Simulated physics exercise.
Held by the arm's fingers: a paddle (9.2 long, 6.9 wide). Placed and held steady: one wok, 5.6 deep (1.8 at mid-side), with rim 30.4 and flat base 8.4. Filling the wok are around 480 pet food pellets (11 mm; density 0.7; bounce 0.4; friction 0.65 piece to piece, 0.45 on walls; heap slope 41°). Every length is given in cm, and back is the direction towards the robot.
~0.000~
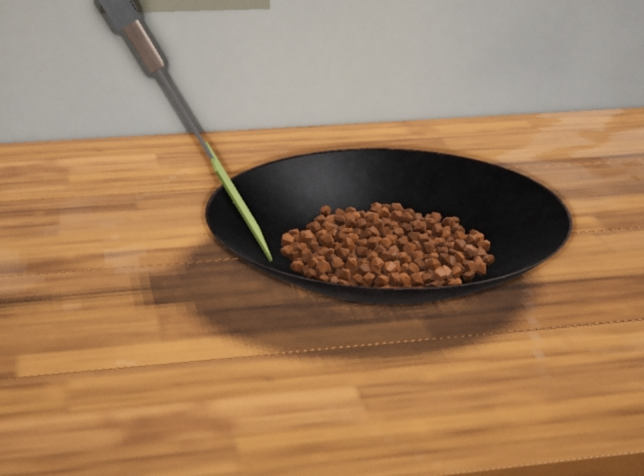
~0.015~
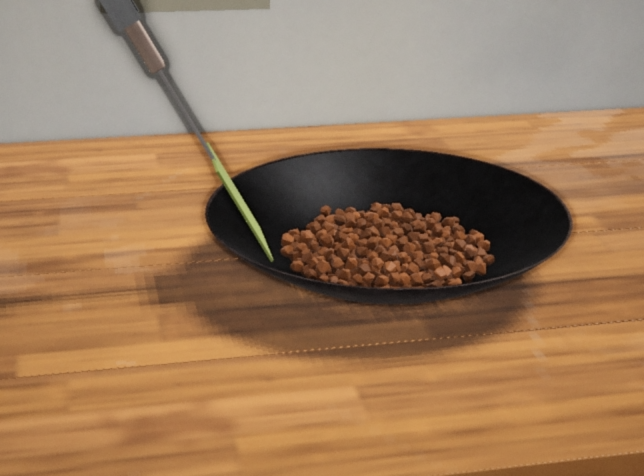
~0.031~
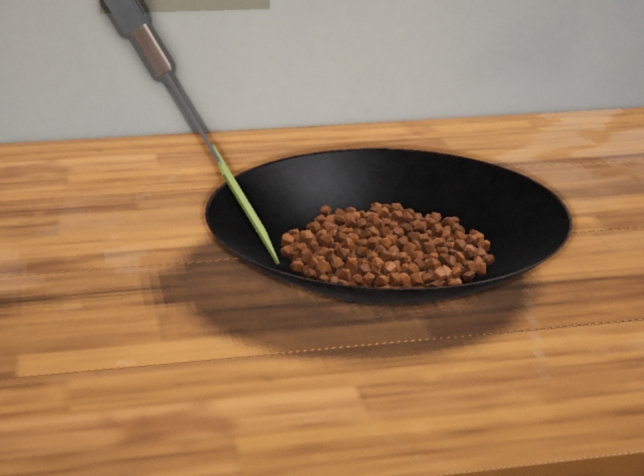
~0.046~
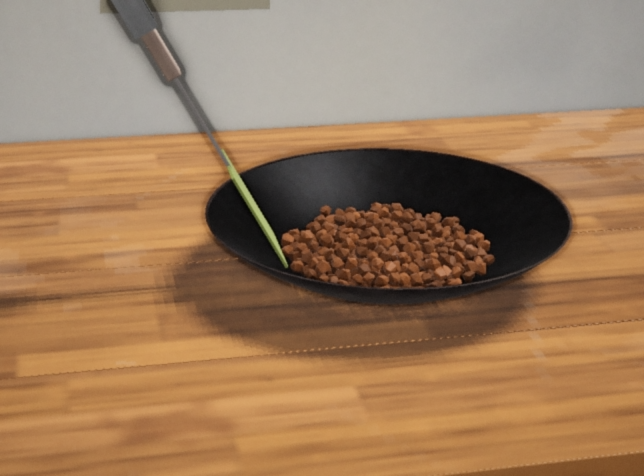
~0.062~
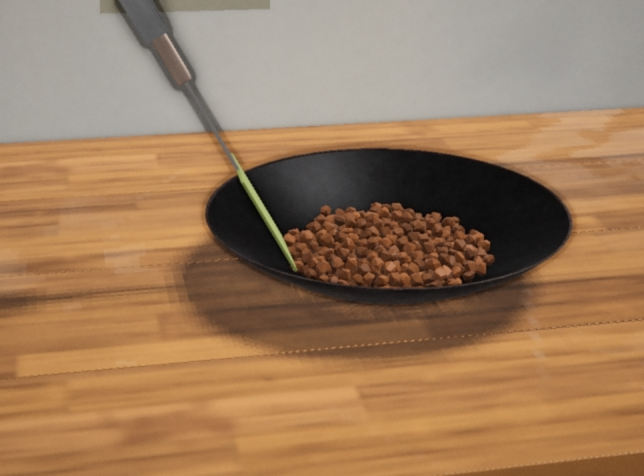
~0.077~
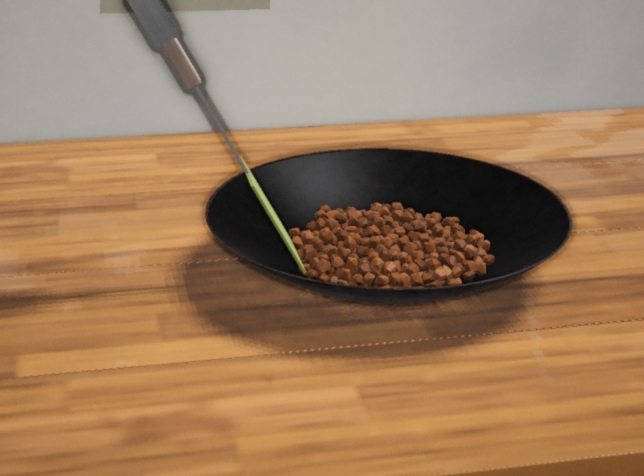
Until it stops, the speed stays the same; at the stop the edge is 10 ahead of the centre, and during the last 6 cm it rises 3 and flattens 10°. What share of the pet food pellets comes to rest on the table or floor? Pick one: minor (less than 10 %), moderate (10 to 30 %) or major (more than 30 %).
Moderate.
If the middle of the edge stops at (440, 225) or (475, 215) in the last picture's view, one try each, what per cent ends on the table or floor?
Close to 0 and close to 5 per cent, respectively.
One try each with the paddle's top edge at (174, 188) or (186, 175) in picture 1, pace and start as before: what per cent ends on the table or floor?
About 15 and 15 per cent.
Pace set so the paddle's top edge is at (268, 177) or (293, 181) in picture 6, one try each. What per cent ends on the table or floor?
Roughly 30 per cent, then roughly 45 per cent.
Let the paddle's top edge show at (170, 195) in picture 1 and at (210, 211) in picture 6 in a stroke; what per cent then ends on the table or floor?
My guess would be close to 15 per cent.
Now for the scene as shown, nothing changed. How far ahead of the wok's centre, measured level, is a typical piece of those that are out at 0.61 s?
It sits close to 20 cm ahead of the middle.
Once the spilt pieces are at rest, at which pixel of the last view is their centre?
(598, 245) or thereabouts.
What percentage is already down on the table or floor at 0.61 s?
Estimate: About 20 percent.
By 0.21 s, sloping 62°, highest piece 5 above the table; 476 in the wok.
By 0.34 s, sloping 59°, highest piece 8 above the table; 468 in the wok, 8 on the blade or in flight.
By 0.61 s, sloping 52°, highest piece 7 above the table; 386 in the wok, 84 on the table or floor, 6 on the blade or in flight.
By 1.66 s, sloping 52°, highest piece 7 above the table; 385 in the wok, 91 on the table or floor.
Final count, 385 in the wok, 91 on the table or floor. That is 19 % on the table or floor.
